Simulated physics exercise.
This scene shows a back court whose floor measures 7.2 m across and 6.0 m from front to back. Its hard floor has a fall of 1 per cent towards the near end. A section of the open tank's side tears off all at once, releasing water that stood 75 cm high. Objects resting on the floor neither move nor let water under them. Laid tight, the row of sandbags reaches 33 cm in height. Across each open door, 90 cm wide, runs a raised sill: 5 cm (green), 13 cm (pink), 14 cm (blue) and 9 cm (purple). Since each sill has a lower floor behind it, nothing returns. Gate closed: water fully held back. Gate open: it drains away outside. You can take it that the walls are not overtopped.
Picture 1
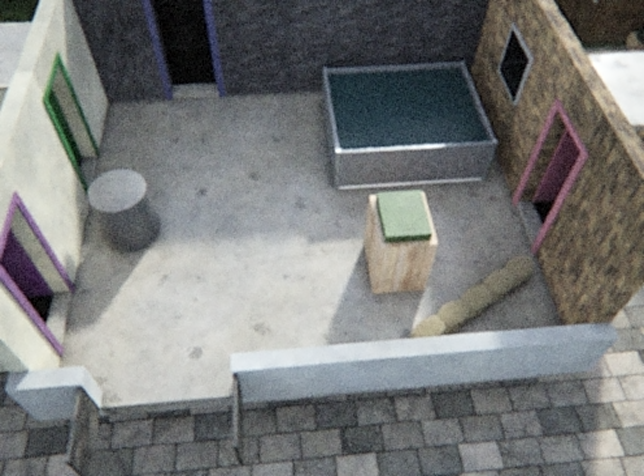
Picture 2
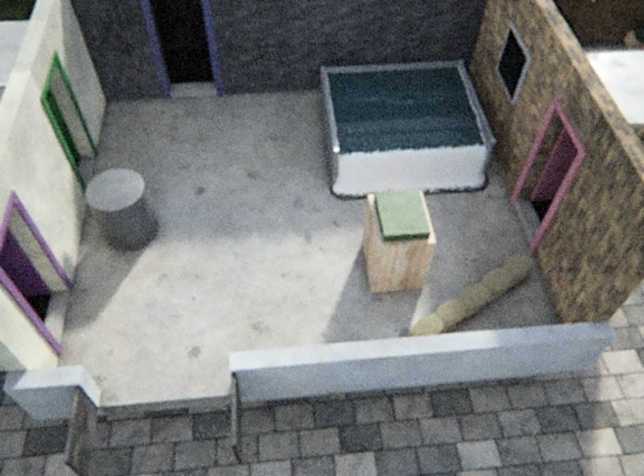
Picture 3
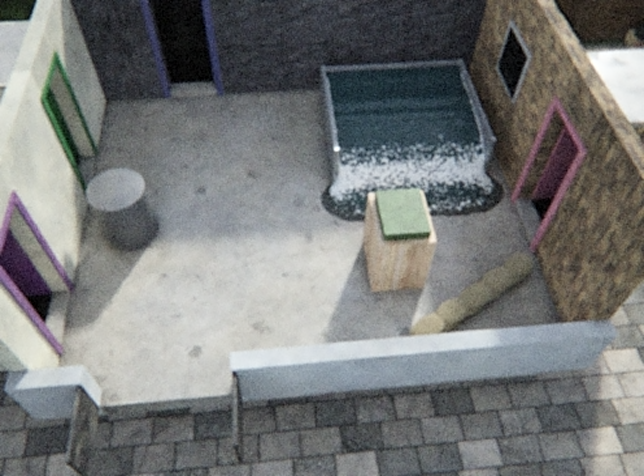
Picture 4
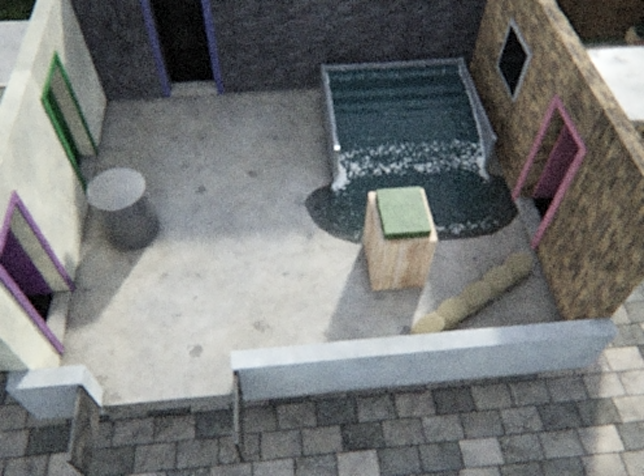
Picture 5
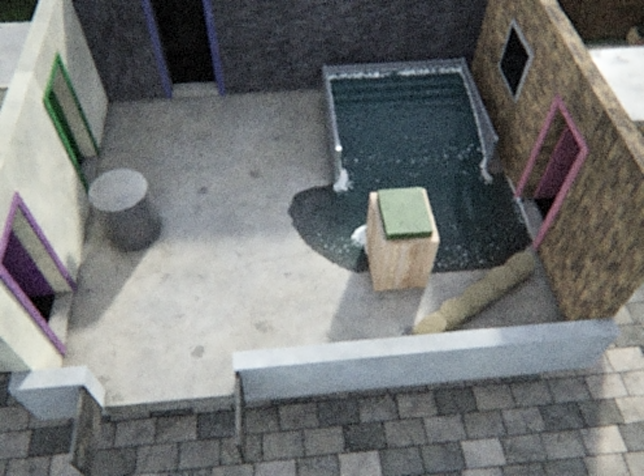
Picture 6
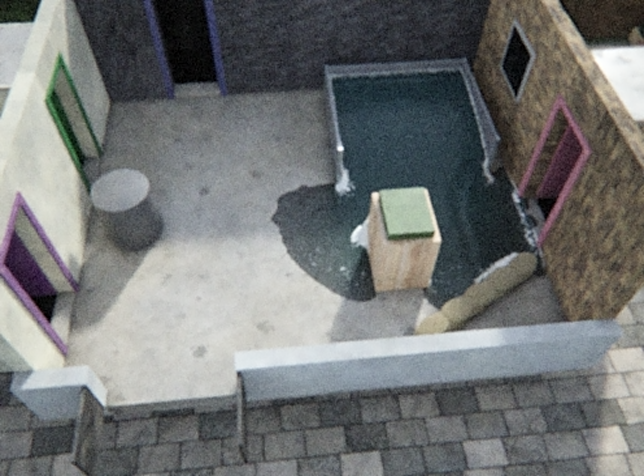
At first, dark water sits still in an open tank at the back right of a walled court. The tank's near side gives way and water pours out in a foaming sheet, then spreads darkly across the floor, surrounding the wooden block and reaching the sandbag row and the pink-framed doorway.
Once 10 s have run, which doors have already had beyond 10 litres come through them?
At the end, at the green door the limit will not be crossed. At the pink door the limit will be crossed. At the blue door the limit will not be crossed. At the purple door the limit will be crossed.
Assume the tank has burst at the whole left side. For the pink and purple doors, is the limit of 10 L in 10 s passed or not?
Against that limit the pink door gives a lower amount and the purple door gives a greater amount.
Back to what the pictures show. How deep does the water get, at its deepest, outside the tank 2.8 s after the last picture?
Depth max: Approx. 34 cm.
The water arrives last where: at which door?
Blue.
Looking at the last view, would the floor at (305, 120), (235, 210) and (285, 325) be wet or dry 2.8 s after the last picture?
First spot not yet wet, second submerged, third submerged.
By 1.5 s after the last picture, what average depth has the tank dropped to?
The average depth is around 22 cm.
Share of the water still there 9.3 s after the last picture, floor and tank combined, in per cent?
Some 68 out of every hundred parts.
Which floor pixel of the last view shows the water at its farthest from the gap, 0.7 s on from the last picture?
Somewhere near pixel (274, 373).
Then, 0.7 s after the last picture water covers 35 % of the floor and is deepest (55 cm) near (491, 276); green door not reached, pink door 20 cm at the sill, 3 L in, blue door not reached, purple door not reached.
Then, 1.5 s after the last picture water covers 55 % of the floor and is deepest (49 cm) near (511, 265); green door not reached, pink door 32 cm at the sill, 44 L in, blue door not reached, purple door not reached.
Then, 2.8 s after the last picture water covers 65 % of the floor and is deepest (34 cm) near (59, 393); green door not reached, pink door 27 cm at the sill, 171 L in, blue door not reached, purple door 26 cm at the sill, 19 L in.
Then, 5.3 s after the last picture water covers 80 % of the floor and is deepest (22 cm) near (466, 356); green door 5 cm at the sill, 4 L in, pink door 13 cm at the sill, 249 L in, blue door not reached, purple door 18 cm at the sill, 191 L in.
Then, 9.3 s after the last picture water covers 95 % of the floor and is deepest (12 cm) near (274, 373); green door 5 cm at the sill, 5 L in, pink door 9 cm at the sill, 251 L in, blue door 5 cm at the sill, 0 L in, purple door 8 cm at the sill, 237 L in.
